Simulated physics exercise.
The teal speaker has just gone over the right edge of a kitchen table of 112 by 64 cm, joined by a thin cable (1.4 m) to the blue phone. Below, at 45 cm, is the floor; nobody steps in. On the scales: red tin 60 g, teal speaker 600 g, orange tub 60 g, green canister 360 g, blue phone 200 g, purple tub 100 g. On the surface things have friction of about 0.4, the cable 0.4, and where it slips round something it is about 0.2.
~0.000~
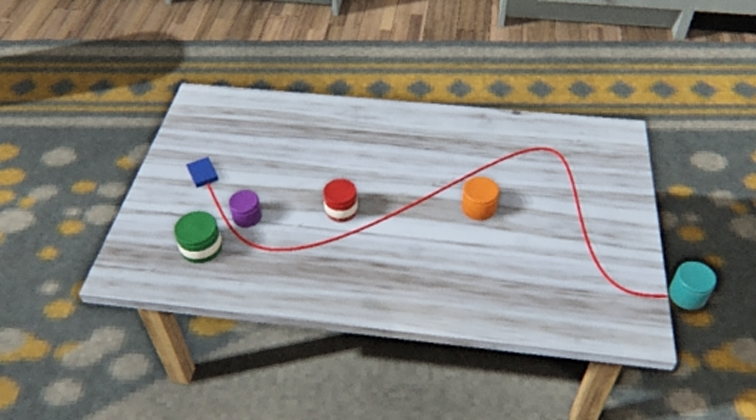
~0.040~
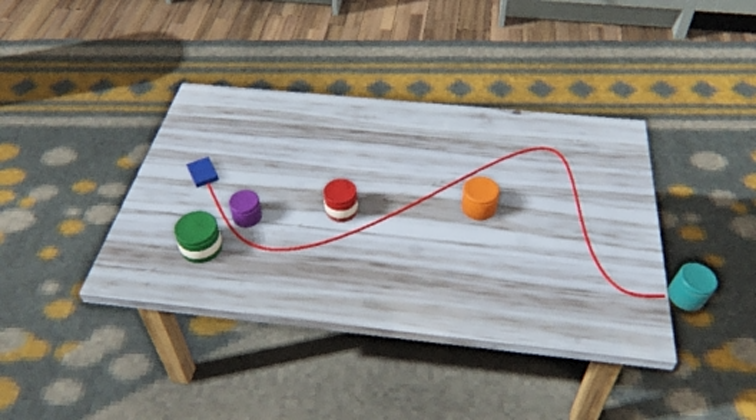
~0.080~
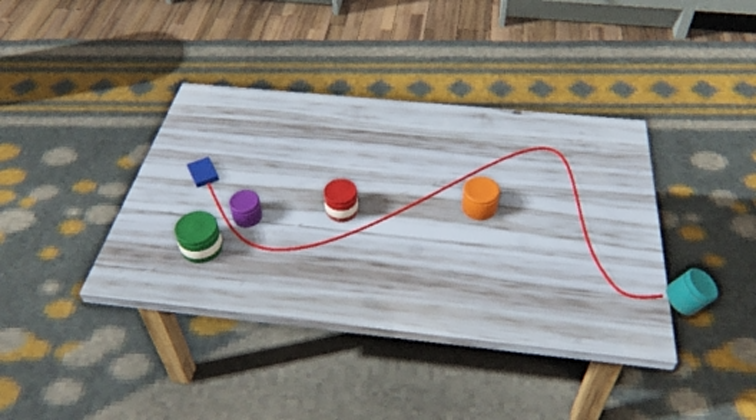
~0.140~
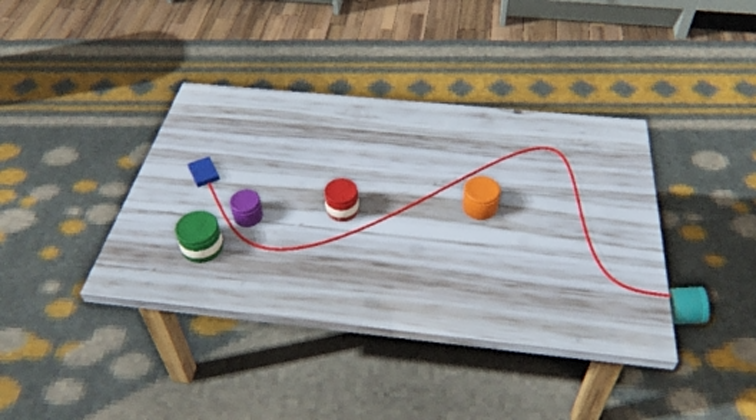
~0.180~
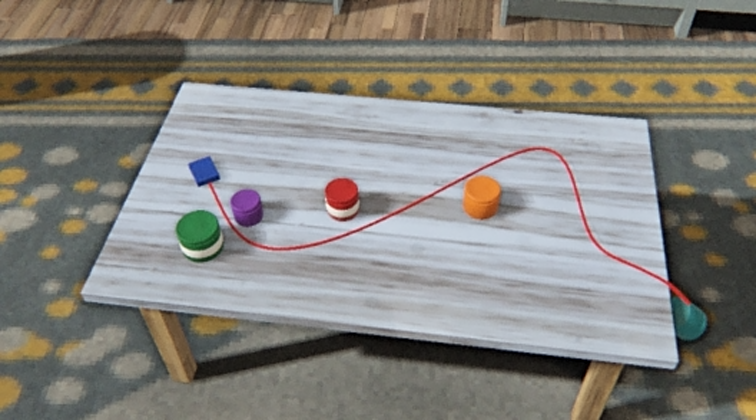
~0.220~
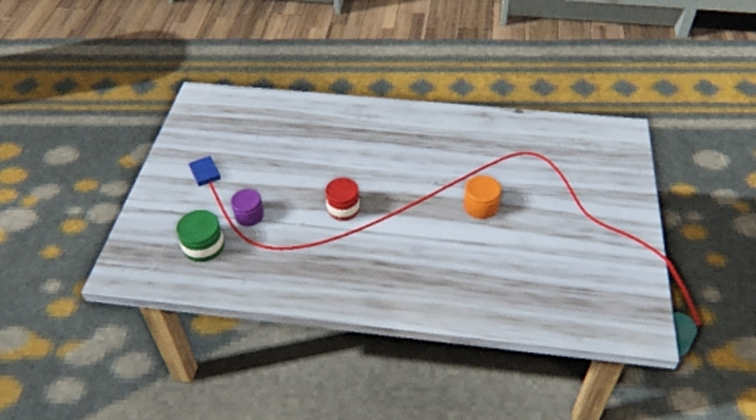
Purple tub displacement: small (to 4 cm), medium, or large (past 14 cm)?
Medium.
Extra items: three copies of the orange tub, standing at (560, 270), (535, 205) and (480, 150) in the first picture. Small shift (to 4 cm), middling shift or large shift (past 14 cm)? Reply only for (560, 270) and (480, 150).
Slight, then slight.
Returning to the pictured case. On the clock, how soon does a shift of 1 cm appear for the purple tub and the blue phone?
The purple tub at 0.34 seconds and the blue phone at 0.38 seconds.
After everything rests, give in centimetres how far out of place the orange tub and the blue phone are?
Net shift - orange tub 30 cm, blue phone 2 cm.
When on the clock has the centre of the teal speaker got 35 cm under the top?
That comes at 0.34 seconds.
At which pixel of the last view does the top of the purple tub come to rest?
It comes to rest close to (275, 169).
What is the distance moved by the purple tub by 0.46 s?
Approx. shift - purple tub 8 cm.
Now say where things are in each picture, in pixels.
In the first frame, purple tub (243, 200); cable runs through (604, 274) (568, 168) (358, 230).
In the second frame, teal speaker (697, 277); cable runs through (604, 274).
In the third frame, teal speaker (692, 292); cable runs through (604, 274).
In the fourth frame, teal speaker (688, 306); cable runs through (606, 273).
In the fifth frame, teal speaker (683, 319); cable runs through (633, 266).
In the sixth frame, purple tub (246, 199); cable runs through (673, 269) (568, 186) (361, 229).
At 0.5 s, the cable's tail end at (214, 187); purple tub 8 cm off its start, orange tub 18 cm off its start, red tin 2 cm off its start.
At 0.7 s, the cable's tail end at (214, 187); purple tub 10 cm off its start, orange tub 29 cm off its start, red tin 2 cm off its start.
At 1.0 s, the cable's tail end at (214, 187); purple tub 10 cm off its start at (275, 169), orange tub 29 cm off its start at (498, 308), red tin 2 cm off its start at (342, 180).
At 1.2 s, the cable's tail end at (214, 187); purple tub 10 cm off its start, orange tub 29 cm off its start, red tin 2 cm off its start.
At 2.4 s, the cable's tail end at (214, 187); purple tub 10 cm off its start at (275, 169), orange tub 29 cm off its start at (498, 308), red tin 2 cm off its start at (342, 180), teal speaker over the edge.
